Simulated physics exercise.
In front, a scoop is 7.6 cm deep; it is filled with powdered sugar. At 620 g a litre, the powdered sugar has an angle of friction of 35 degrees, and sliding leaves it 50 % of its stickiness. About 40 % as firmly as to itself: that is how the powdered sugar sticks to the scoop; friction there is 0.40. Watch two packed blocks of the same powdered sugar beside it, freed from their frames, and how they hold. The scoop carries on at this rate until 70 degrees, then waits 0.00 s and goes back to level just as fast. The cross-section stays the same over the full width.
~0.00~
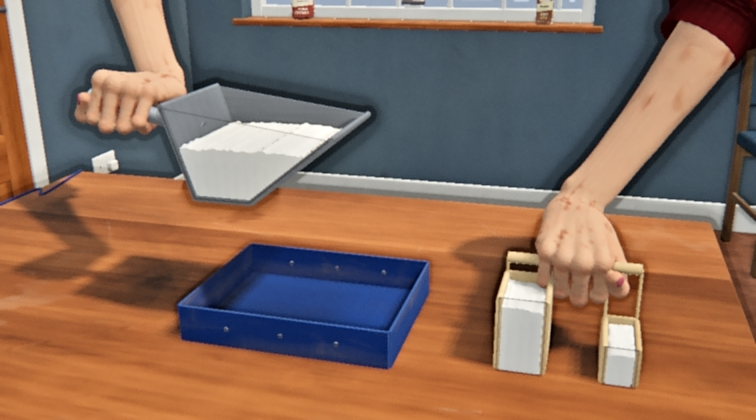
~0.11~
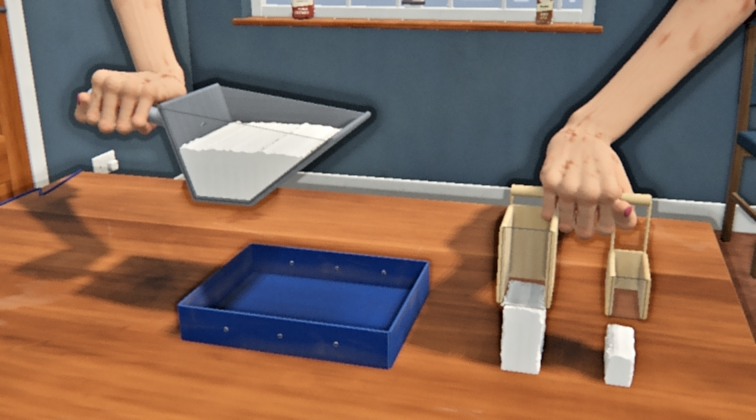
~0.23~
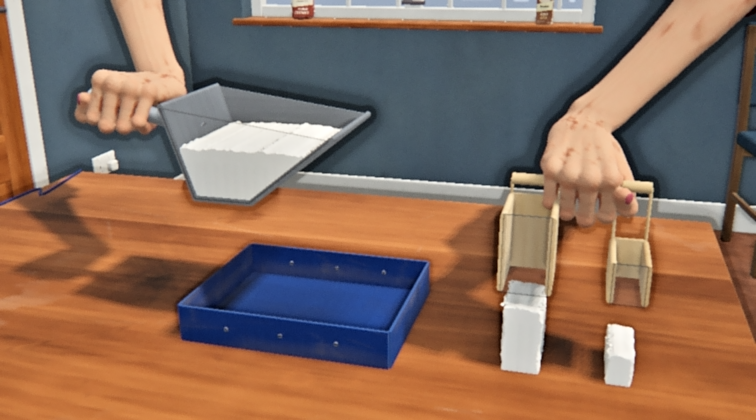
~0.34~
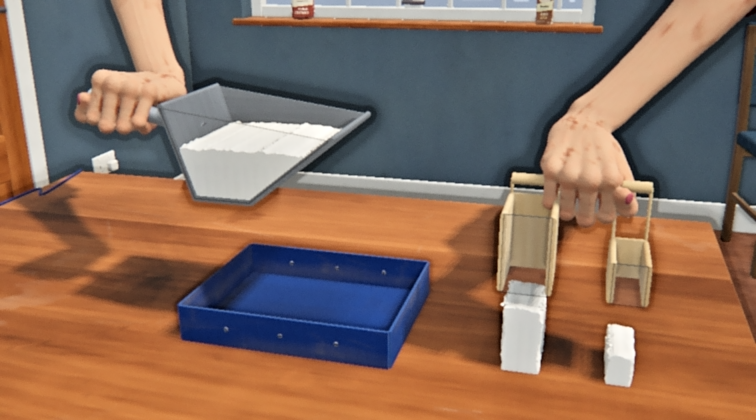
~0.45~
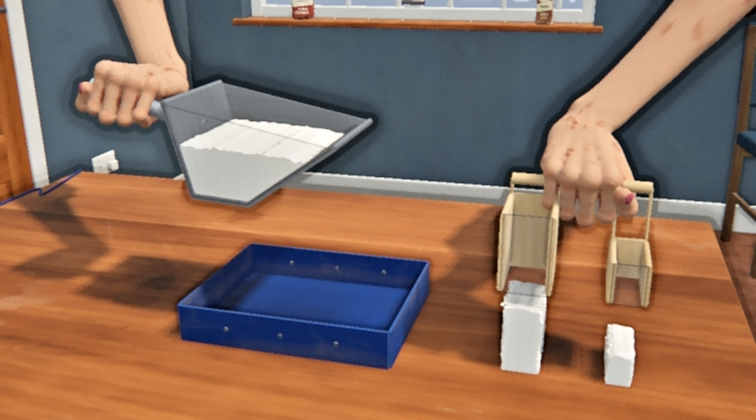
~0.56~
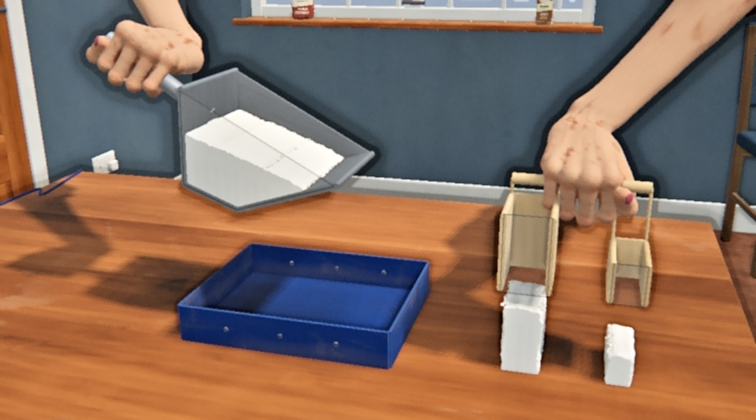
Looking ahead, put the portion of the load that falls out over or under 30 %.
My bet is the portion of the load that falls out ends up smaller than 30 per cent.
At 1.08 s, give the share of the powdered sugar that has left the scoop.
That comes to about 0 per cent.
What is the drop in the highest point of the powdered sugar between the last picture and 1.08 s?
1.5 cm.
After 0.80 s, the scoop is at 64 degrees and 0 % has left it.
After 1.08 s, the scoop is at 50 degrees and 0 % has left it.
After 1.36 s, the scoop is at 2 degrees and 0 % has left it.
After 1.64 s, the scoop is at 0 degrees and 0 % has left it.
After 1.75 s, the scoop is at 0 degrees and 0 % has left it.
